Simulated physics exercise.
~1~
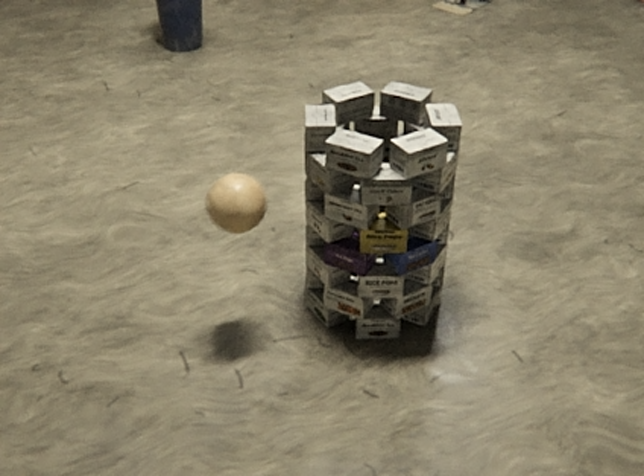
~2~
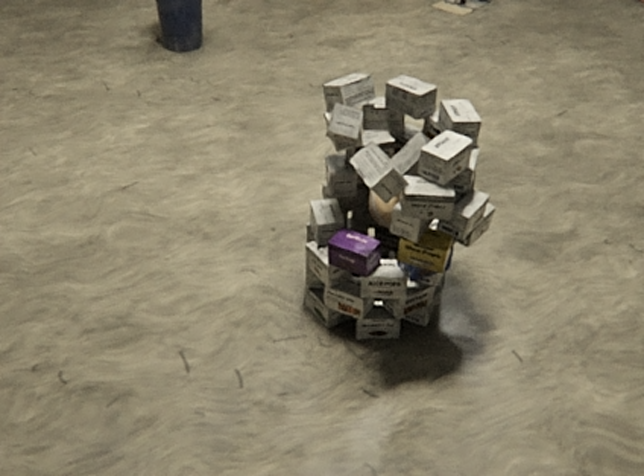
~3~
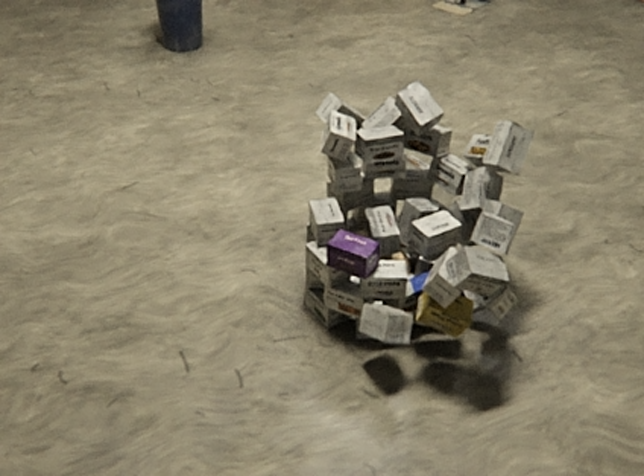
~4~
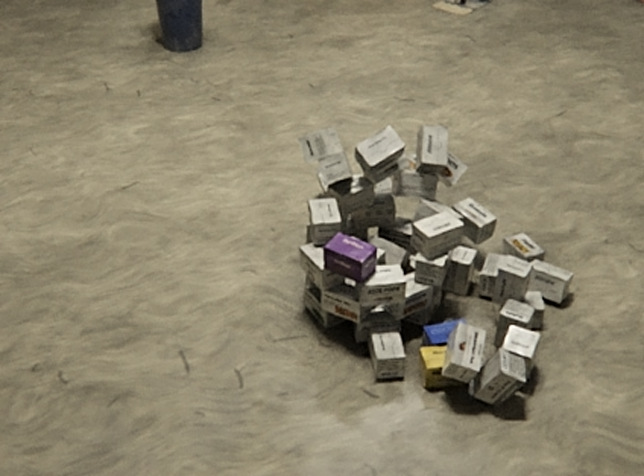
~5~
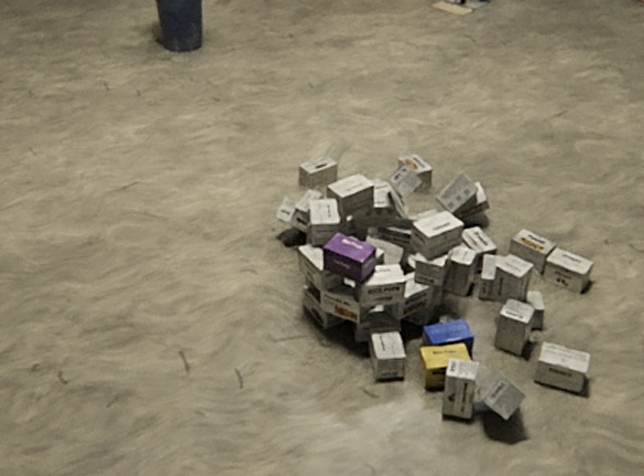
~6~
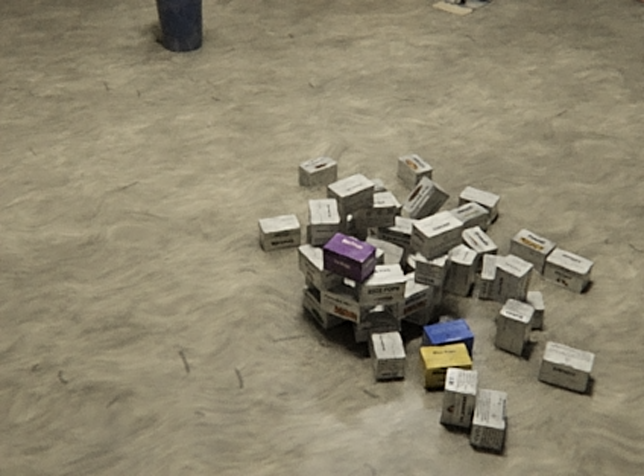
On a worn, grey-brown floor seen from above at an angle, a round tower of small white boxes stands right of centre, with purple and yellow ones among them and a dark blue bin behind. A pale wooden ball flies in from the left and strikes the tower, pushing boxes out to the right. The upper rings buckle and drop, and boxes tumble down the right side. More scatter across the floor until they settle. A low broken stack remains, the purple box still on its front, with the yellow and blue boxes lying on the floor to the right.
